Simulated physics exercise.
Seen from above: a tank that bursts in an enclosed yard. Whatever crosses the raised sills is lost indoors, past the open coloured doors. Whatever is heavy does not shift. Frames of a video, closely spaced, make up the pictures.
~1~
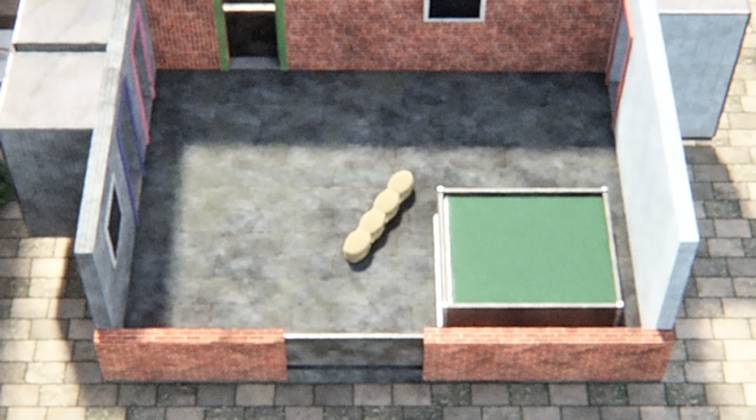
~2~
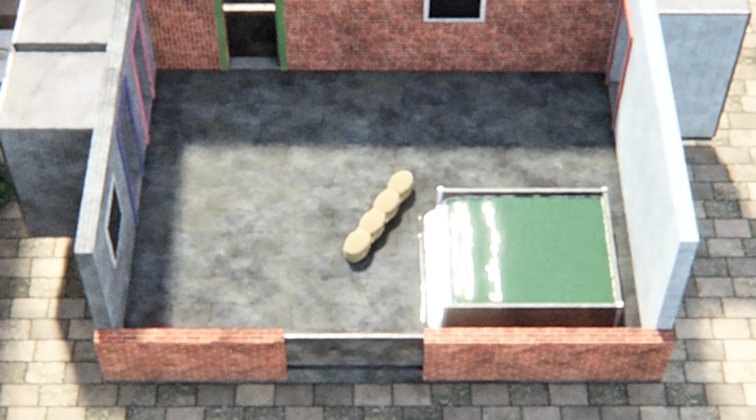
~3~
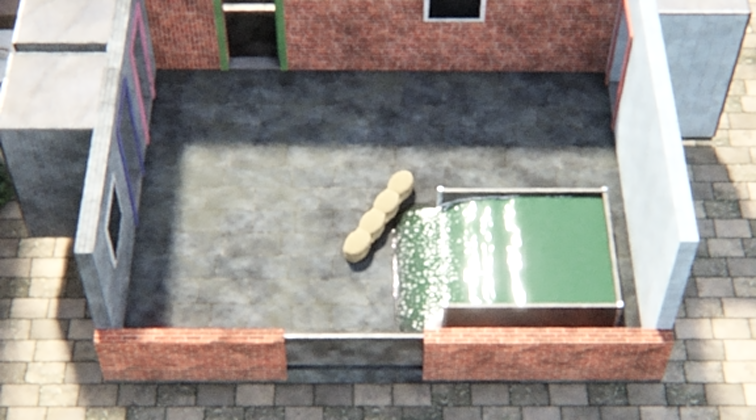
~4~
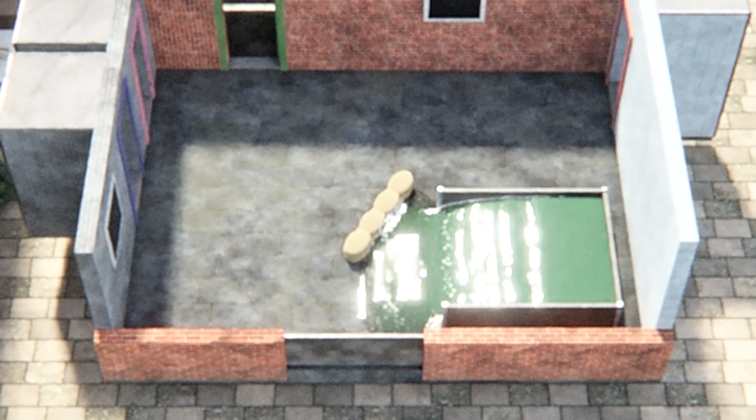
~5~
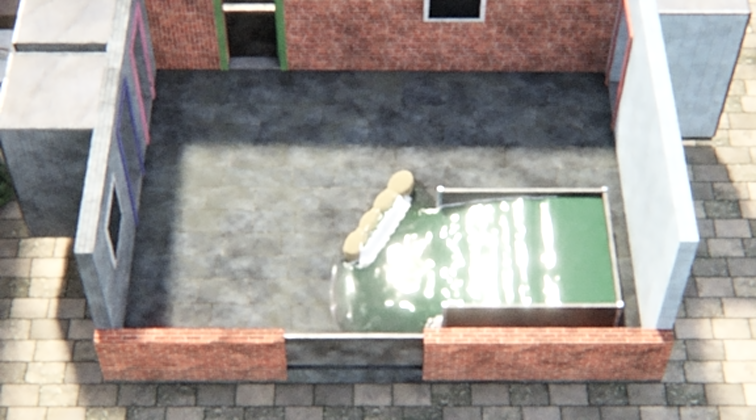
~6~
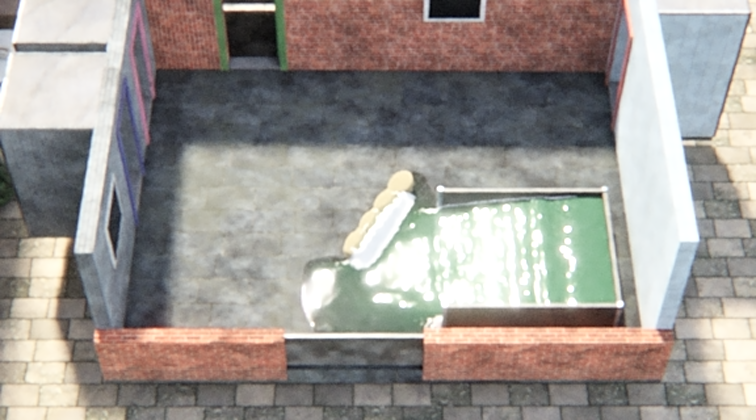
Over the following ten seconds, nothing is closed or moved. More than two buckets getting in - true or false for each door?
Red door: False; green door: True; blue door: False; pink door: False.
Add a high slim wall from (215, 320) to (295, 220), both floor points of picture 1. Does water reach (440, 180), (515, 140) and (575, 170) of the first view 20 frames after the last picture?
Results in order: Swamped / swamped / swamped.
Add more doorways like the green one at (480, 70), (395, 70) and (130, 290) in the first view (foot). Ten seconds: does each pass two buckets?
As listed: Is under, keeps below it, passes that mark.
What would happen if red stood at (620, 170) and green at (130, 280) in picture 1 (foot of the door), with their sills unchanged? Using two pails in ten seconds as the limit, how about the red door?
Then: Red keeps below it.
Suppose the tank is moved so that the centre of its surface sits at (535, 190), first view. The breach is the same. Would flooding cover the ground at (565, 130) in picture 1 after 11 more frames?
Spared.
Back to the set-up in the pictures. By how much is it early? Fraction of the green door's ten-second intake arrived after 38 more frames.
Close to 25 out of every hundred.
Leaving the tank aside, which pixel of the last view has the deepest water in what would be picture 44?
I'd mark about pixel (155, 85).
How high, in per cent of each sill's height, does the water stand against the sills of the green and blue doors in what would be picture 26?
I'd say around 0 and 60 in a hundred.
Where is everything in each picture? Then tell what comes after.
Still water in the tank at (527, 249), in the first frame.
Water pours out at (444, 261) and has run to (435, 329), in the second frame.
Water pours out at (443, 263) and has run to a hidden place, in the third frame.
The front is at a hidden place, out from the gap at (443, 264), in the fourth frame.
The front is at a hidden place, out from the gap at (443, 264), in the fifth frame.
The front is at (322, 331), out from the gap at (443, 264), in the sixth frame.
A moment on, water covers 25 % of the floor; the red door not reached, the green door not reached, the blue door not reached, the pink door not reached.
Next, water covers 35 % of the floor; the red door not reached, the green door not reached, the blue door not reached, the pink door not reached.
Then, water covers 55 % of the floor; the red door wet at the sill, nothing in, the green door not reached, the blue door wet at the sill, nothing in, the pink door not reached.
Later, water covers 80 % of the floor; the red door wet at the sill, nothing in, the green door over two buckets in, the blue door wet at the sill, nothing in, the pink door wet at the sill, nothing in.
In the end, water covers 95 % of the floor; the red door under two buckets in, the green door far over two buckets in, the blue door wet at the sill, nothing in, the pink door under two buckets in.
